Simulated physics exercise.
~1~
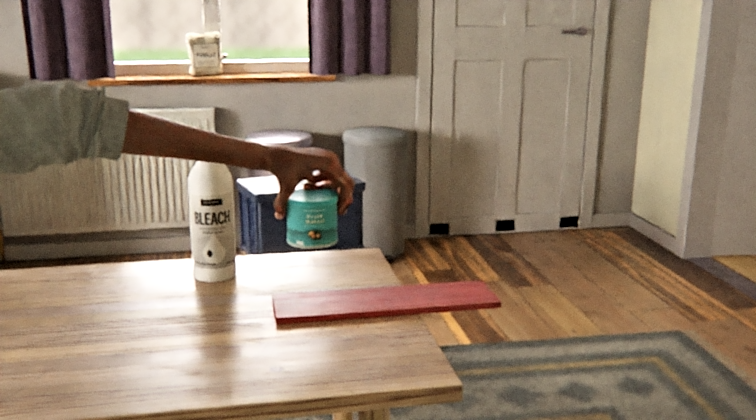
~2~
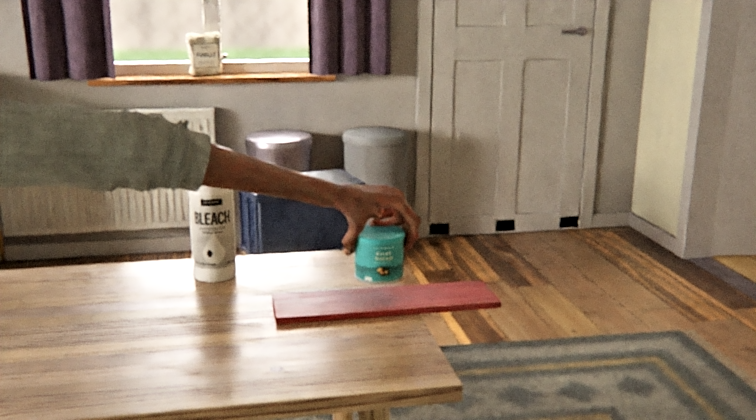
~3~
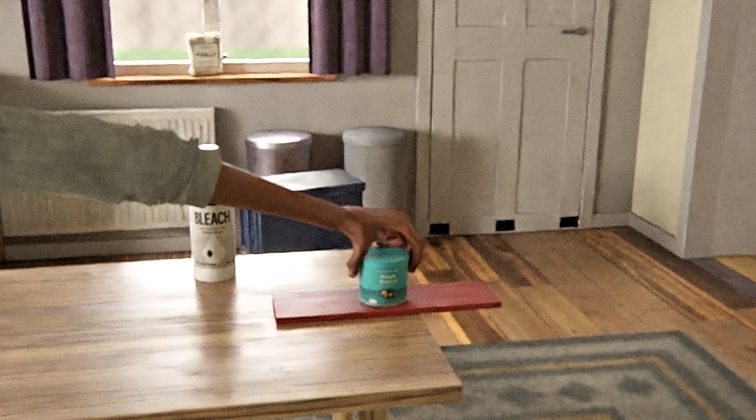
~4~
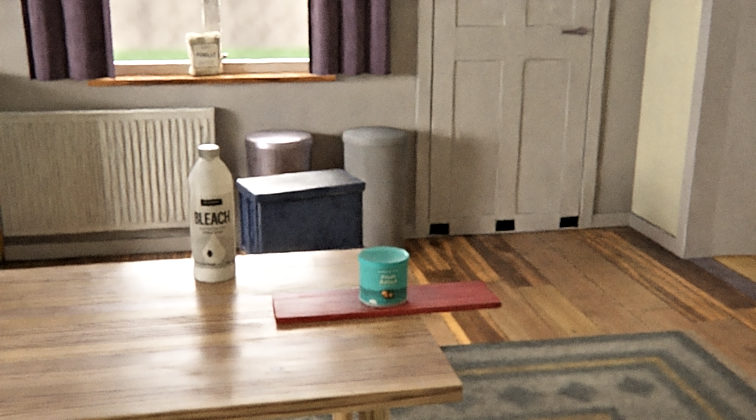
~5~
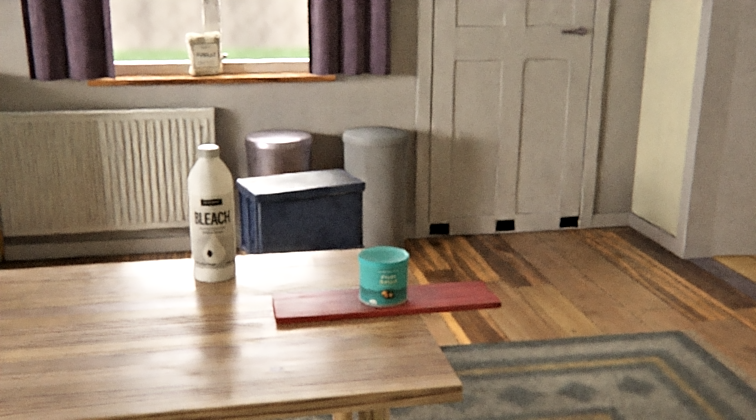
The footage shows a hand carrying a turquoise tin rightward past a white bleach bottle and lowering it onto a red plank that juts past the table's edge. The hand lets go and withdraws, and the plank stays on the table with the tin resting on it.
